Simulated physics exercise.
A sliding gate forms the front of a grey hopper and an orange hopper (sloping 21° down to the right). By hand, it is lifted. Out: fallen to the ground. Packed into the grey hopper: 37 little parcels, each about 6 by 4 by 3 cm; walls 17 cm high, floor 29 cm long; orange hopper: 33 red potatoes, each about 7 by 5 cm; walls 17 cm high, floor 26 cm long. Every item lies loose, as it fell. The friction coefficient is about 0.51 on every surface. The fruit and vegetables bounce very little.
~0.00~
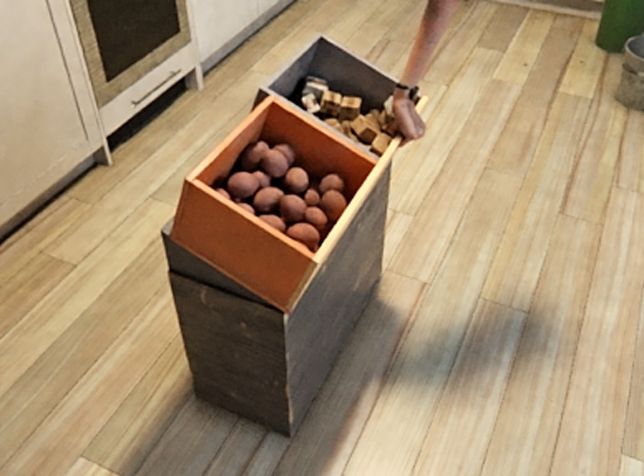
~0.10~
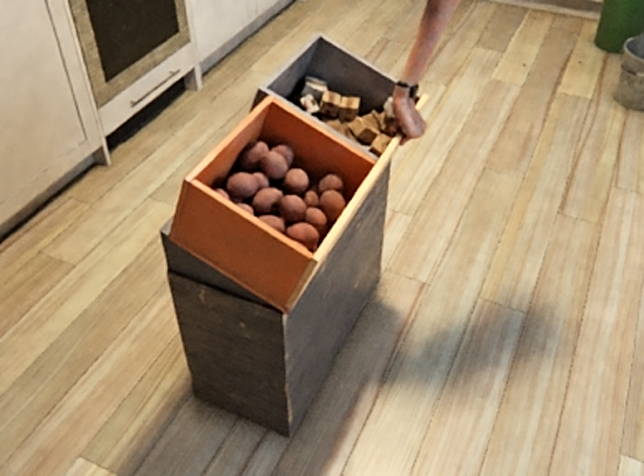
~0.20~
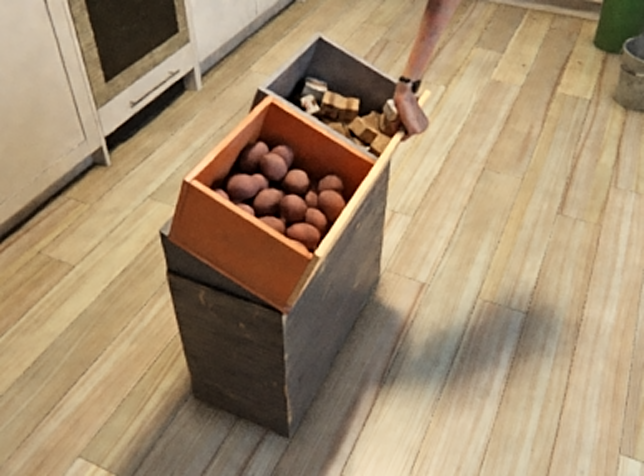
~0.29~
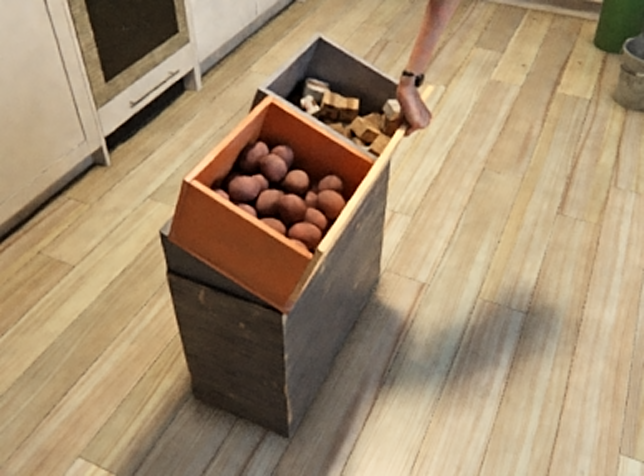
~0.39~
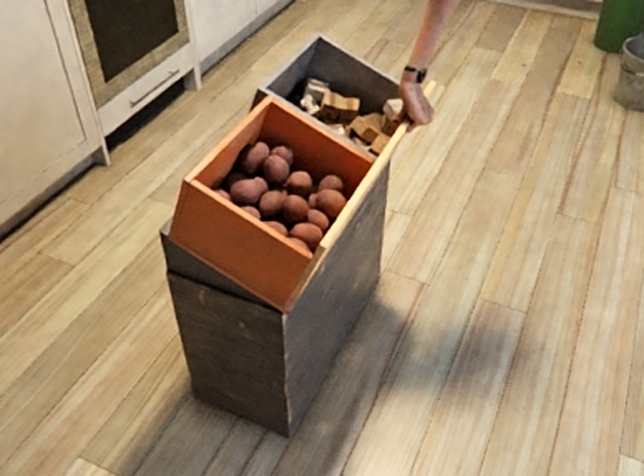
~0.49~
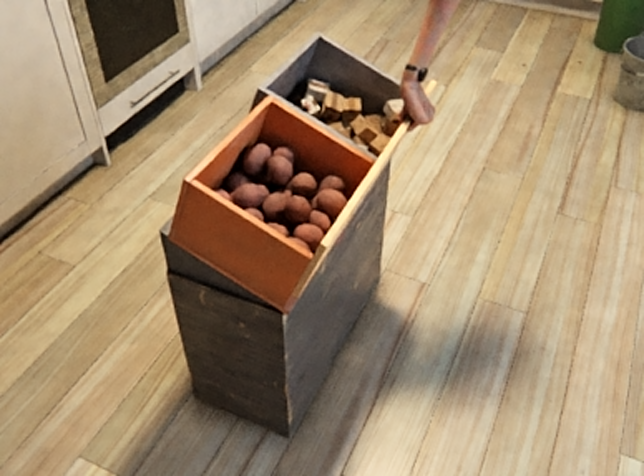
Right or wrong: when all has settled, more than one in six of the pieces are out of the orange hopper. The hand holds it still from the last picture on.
Wrong.
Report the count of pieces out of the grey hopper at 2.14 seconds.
Roughly 0 for the grey hopper.
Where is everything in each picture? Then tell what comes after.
In the first frame (places track the rim corner closest to us here), orange hopper (314, 257); grey hopper (380, 160); gap 0 cm; none in free fall.
The second frame shows orange hopper (313, 257); gap 1 cm.
The third frame shows orange hopper (313, 257); gap 2 cm.
The fourth frame shows orange hopper (313, 257); gap 4 cm.
The fifth frame shows orange hopper (313, 257); gap 5 cm.
The sixth frame shows orange hopper (313, 257); grey hopper (379, 160); gap 5 cm; none in free fall.
After 0.90 s, the grey hopper has all 37 and the orange hopper has all 33.
After 1.42 s, the grey hopper has all 37 and the orange hopper has all 33.
After 2.14 s, the grey hopper has all 37 and the orange hopper has all 33.
Outcome (at 3.06 s), the grey hopper has all 37 and the orange hopper has all 33. Asked share, 0 of 33, 0 per cent.
